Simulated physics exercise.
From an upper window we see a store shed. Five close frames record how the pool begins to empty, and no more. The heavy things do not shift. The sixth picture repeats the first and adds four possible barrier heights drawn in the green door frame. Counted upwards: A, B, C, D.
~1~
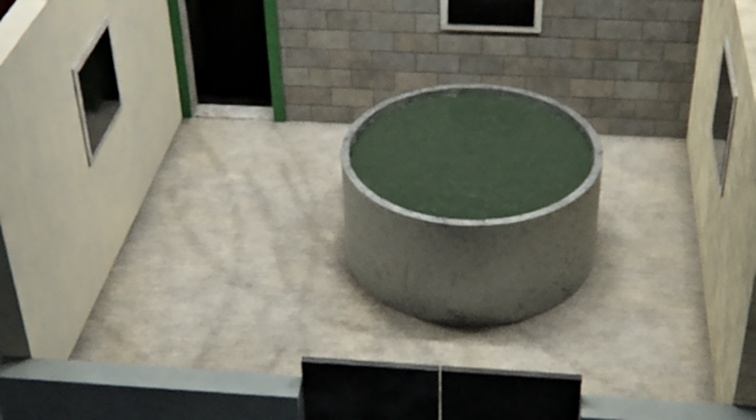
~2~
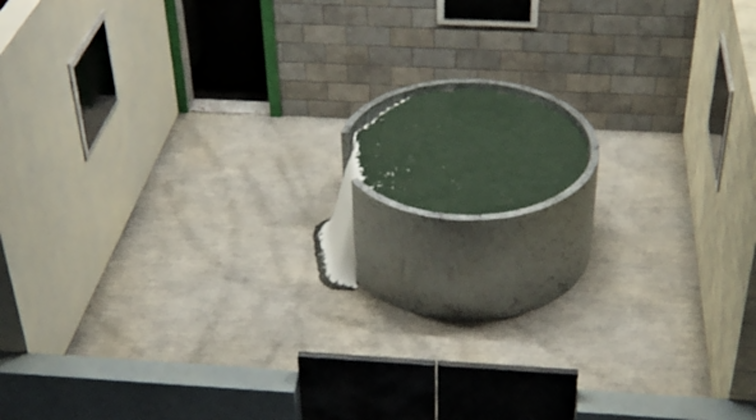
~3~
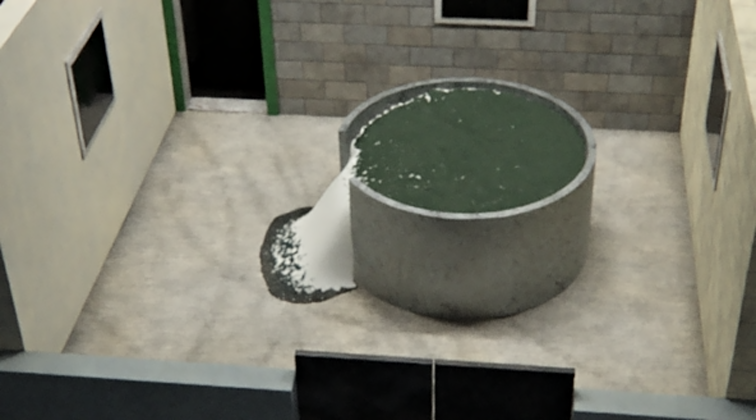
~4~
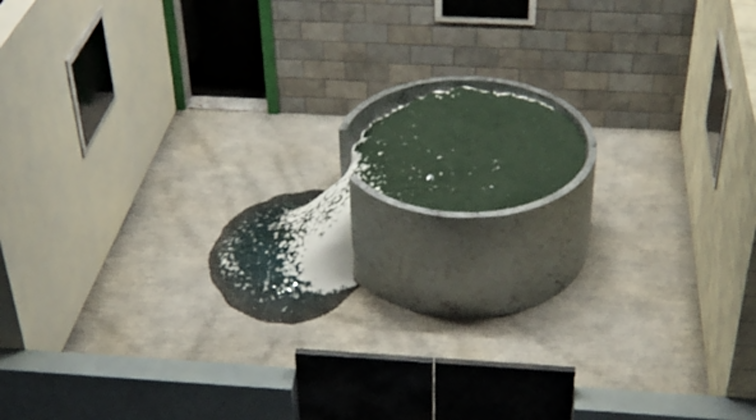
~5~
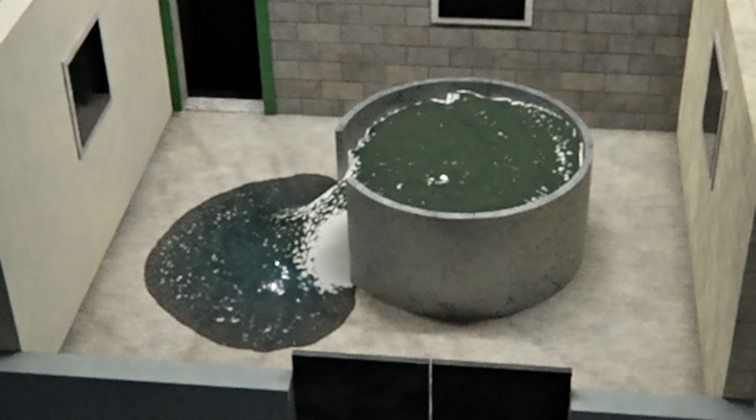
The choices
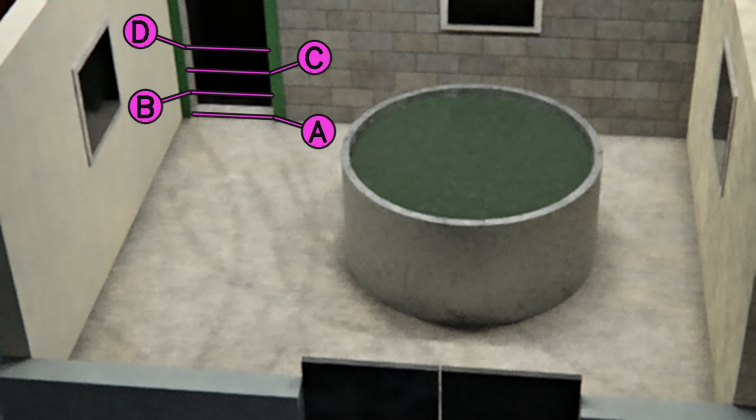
In a walled store shed seen from above, a round grey pool of dark green water stands at rest near an open green-framed doorway. Water then pours white through a gap in the pool's left side onto the pale floor, and a dark, foam-flecked puddle spreads leftward while the pool's surface ripples.
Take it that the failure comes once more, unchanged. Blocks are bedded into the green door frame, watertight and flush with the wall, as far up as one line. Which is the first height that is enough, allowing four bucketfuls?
B.
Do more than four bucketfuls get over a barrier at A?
Yes.
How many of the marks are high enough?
Three.
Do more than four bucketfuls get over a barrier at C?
No, not at all.
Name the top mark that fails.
Mark A.
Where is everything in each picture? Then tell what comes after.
In the first picture, water in the pool at rest, its middle at (471, 156); foot of the green doorway at (233, 119); shut gate at (440, 380).
In the second picture, front seen at (342, 219), 1 % of the ground wet.
In the third picture, front seen at (280, 291), 4 % of the ground wet.
In the fourth picture, front seen at (217, 260), 9 % of the ground wet.
In the fifth picture, front seen at (154, 279), 17 % of the ground wet.
On the marked copy, A at (233, 115); B at (231, 93); C at (228, 71); D at (226, 48); from the bottom up A, B, C, D.
With A, dozens of bucketfuls pour in.
With B, a bucket or two gets in.
With C, nothing gets over.
With D, nothing gets over.
